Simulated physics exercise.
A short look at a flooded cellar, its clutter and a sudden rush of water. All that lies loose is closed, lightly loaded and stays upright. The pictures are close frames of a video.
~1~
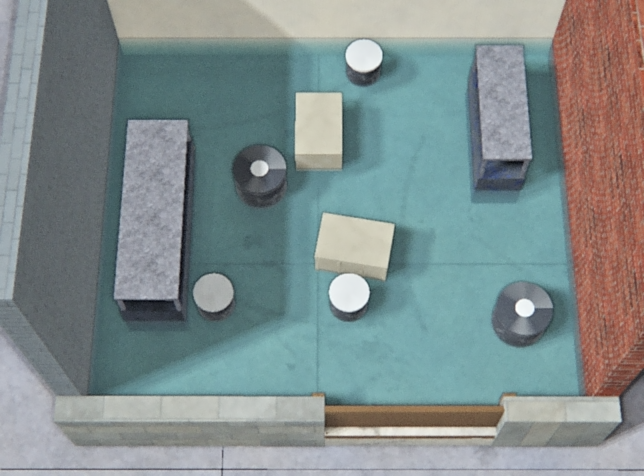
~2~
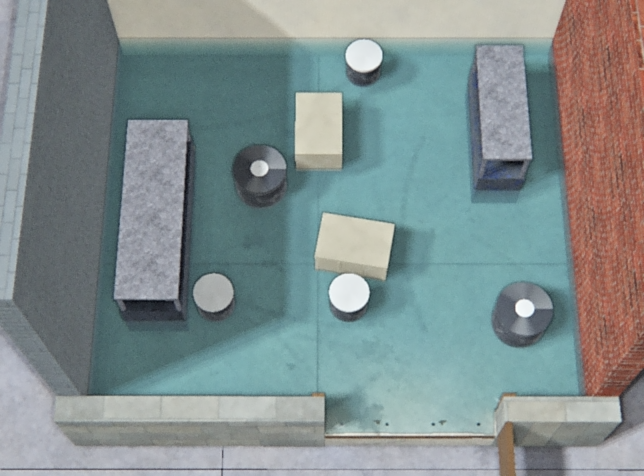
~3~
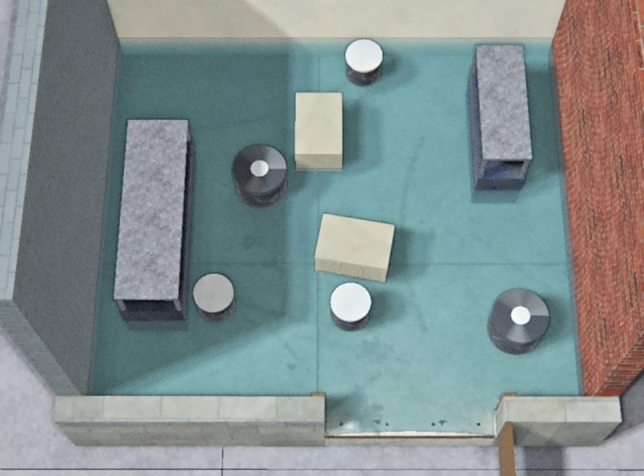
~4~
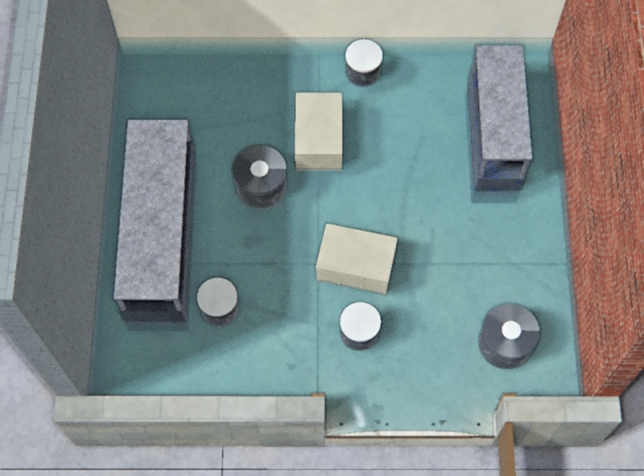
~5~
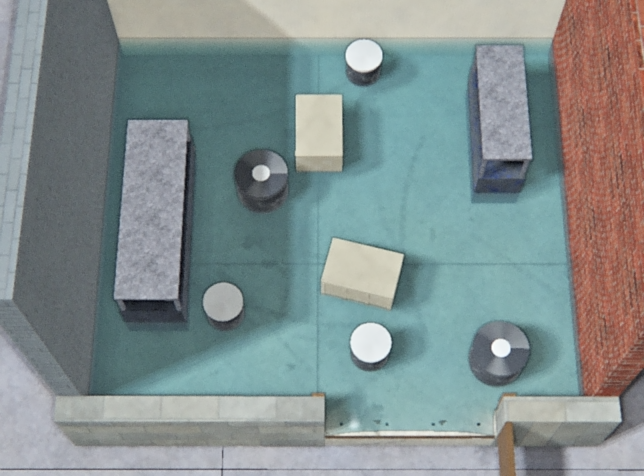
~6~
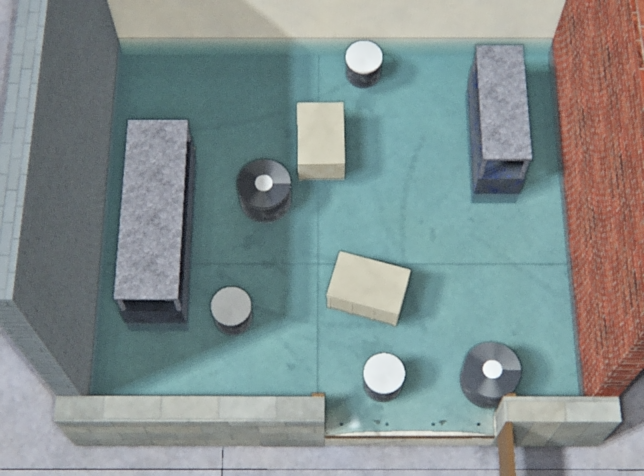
A wooden gate at the front of a flooded, walled room swung open, then the nearby white-topped pail and dark round tub drifted toward the gap, while a cream box shifted slightly behind them.
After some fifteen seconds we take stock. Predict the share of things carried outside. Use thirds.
Share: Two thirds or above.
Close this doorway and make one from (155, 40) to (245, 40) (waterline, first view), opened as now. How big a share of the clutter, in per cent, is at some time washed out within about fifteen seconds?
Near 60 in a hundred.
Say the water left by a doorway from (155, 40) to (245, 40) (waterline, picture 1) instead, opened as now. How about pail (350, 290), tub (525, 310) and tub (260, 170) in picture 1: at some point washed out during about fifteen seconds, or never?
In turn: Left behind, stays, yes.
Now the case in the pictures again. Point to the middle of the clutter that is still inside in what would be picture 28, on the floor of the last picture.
Close to (407, 288).
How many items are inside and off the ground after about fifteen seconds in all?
I count 1.
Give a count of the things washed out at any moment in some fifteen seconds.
I count 6.
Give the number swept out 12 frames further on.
4 of them.
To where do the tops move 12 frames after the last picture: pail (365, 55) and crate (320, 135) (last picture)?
At about (381, 89) and (357, 227).
A moment on, 2 of 7 are out; 5 afloat.
Next, 4 of 7 are out; 3 afloat.
Later, 5 of 7 are out; 2 afloat.
In the end, 6 of 7 are out; 1 afloat.
